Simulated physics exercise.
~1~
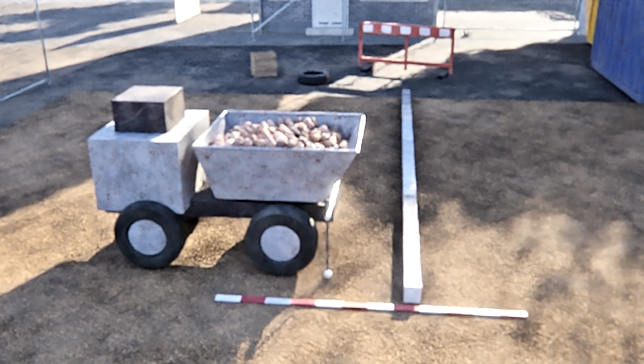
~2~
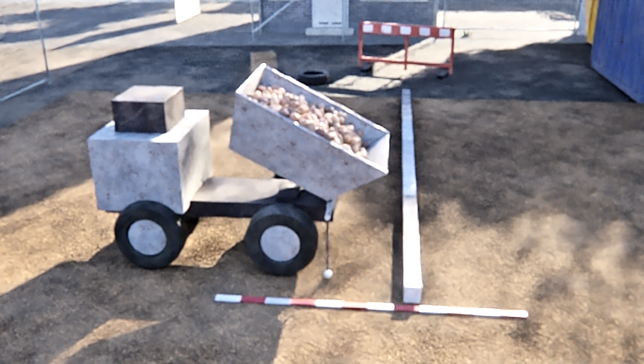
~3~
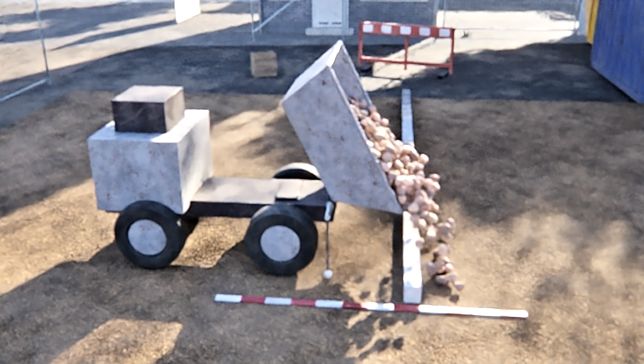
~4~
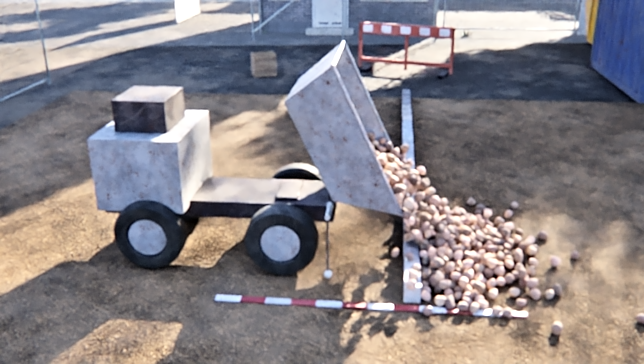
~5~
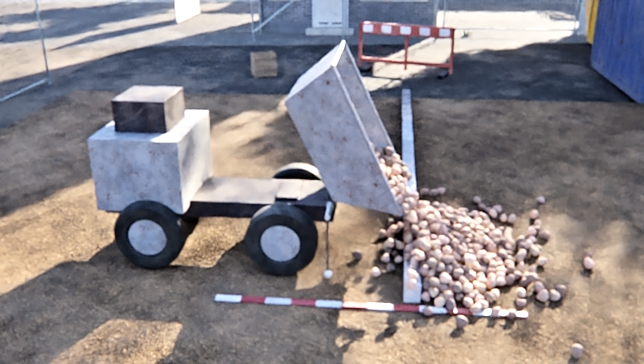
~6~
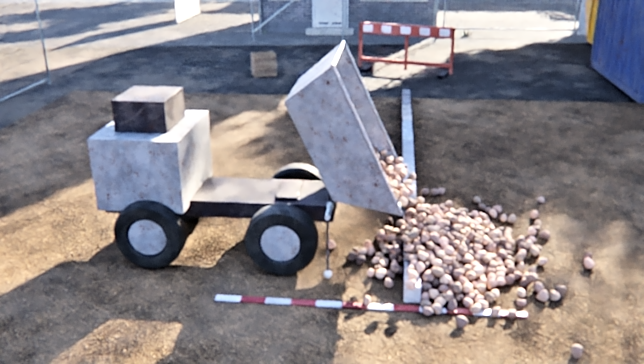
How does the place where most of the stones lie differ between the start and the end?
At the start the stones are all heaped inside the dumper's body. By the end most of them lie lower down and to the right, in a pile on the ground that covers part of the kerb.
The clip opens on a small grey dumper seen from the side, its open body heaped with rounded pinkish stones, beside a low pale kerb and a red and white striped staff on the ground. The body tilts up towards the right, with the stones still inside at first. As it grows steeper, the stones pour over its lower edge and tumble across the kerb. They spread into a heap on the ground, and a few roll farther out. At the end the body stays steeply raised, with some stones still in its mouth and the pile lying on both sides of the kerb.
